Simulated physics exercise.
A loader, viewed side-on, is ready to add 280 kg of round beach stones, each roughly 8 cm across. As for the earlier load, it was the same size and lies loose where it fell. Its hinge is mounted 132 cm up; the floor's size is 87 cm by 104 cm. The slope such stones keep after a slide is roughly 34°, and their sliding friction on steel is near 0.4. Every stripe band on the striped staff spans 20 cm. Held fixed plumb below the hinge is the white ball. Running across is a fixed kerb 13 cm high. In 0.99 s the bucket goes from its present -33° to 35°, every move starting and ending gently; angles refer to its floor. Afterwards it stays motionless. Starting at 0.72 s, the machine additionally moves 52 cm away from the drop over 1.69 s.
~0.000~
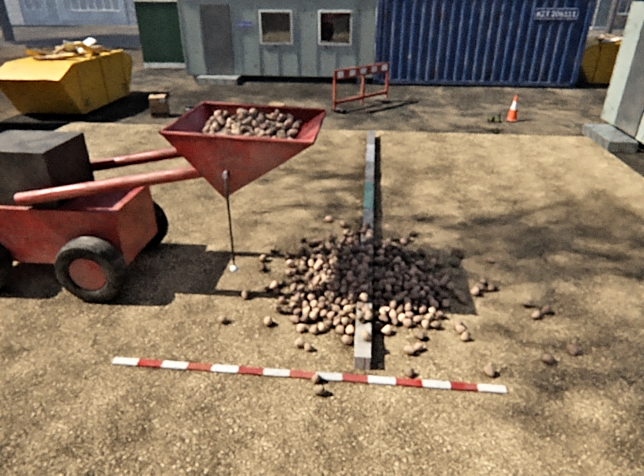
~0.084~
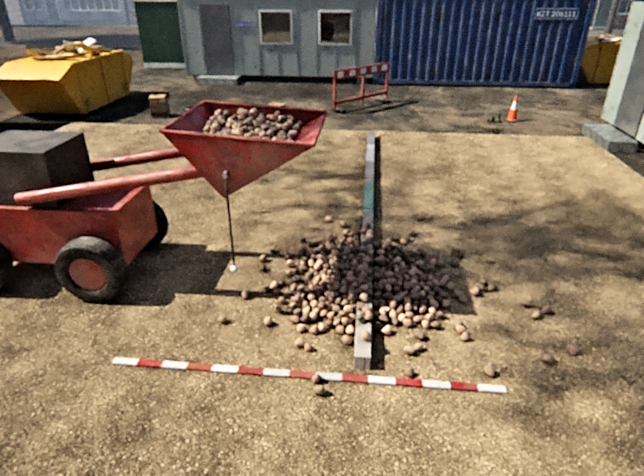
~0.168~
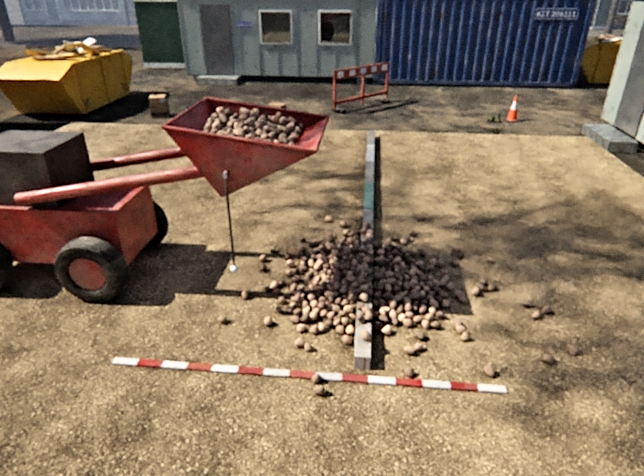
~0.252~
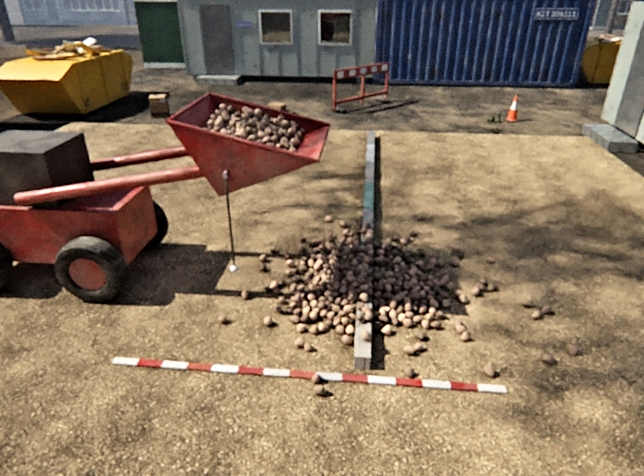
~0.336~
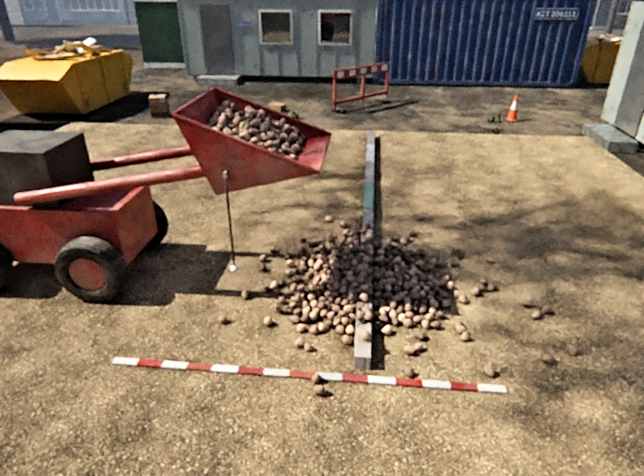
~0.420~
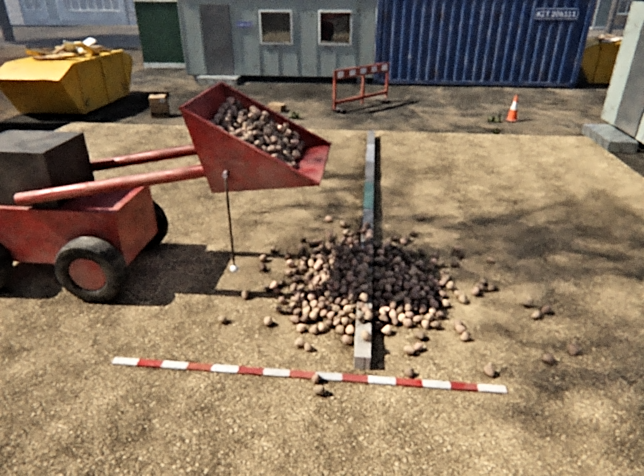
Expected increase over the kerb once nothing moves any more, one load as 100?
About 12 in every hundred.
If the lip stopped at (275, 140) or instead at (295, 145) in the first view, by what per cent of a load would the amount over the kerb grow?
Near 0 in a hundred first, near 5 in a hundred second.
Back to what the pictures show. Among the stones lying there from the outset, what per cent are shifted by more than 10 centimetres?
Near 15 per cent, I reckon.
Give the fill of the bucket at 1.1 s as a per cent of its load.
65 %.
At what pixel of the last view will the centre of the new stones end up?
I'd put their centre close to (327, 271).
After 0.7 s the floor is at 24°; in per cent of one load, 100 in the bucket, 65 on this side of the kerb, 35 over the kerb; the foremost stones are at (544, 311).
After 1.1 s the floor is at 35°; in per cent of one load, 67 in the bucket, 98 on this side of the kerb, 35 over the kerb; the foremost stones are at (544, 311).
After 2.9 s the floor is at 35°; in per cent of one load, 0 in the bucket, 153 on this side of the kerb, 47 over the kerb; the foremost stones are at (548, 308).
After 5.4 s the floor is at 35°; in per cent of one load, 0 in the bucket, 153 on this side of the kerb, 47 over the kerb; the foremost stones are at (548, 308). Net gain over the kerb, 12.
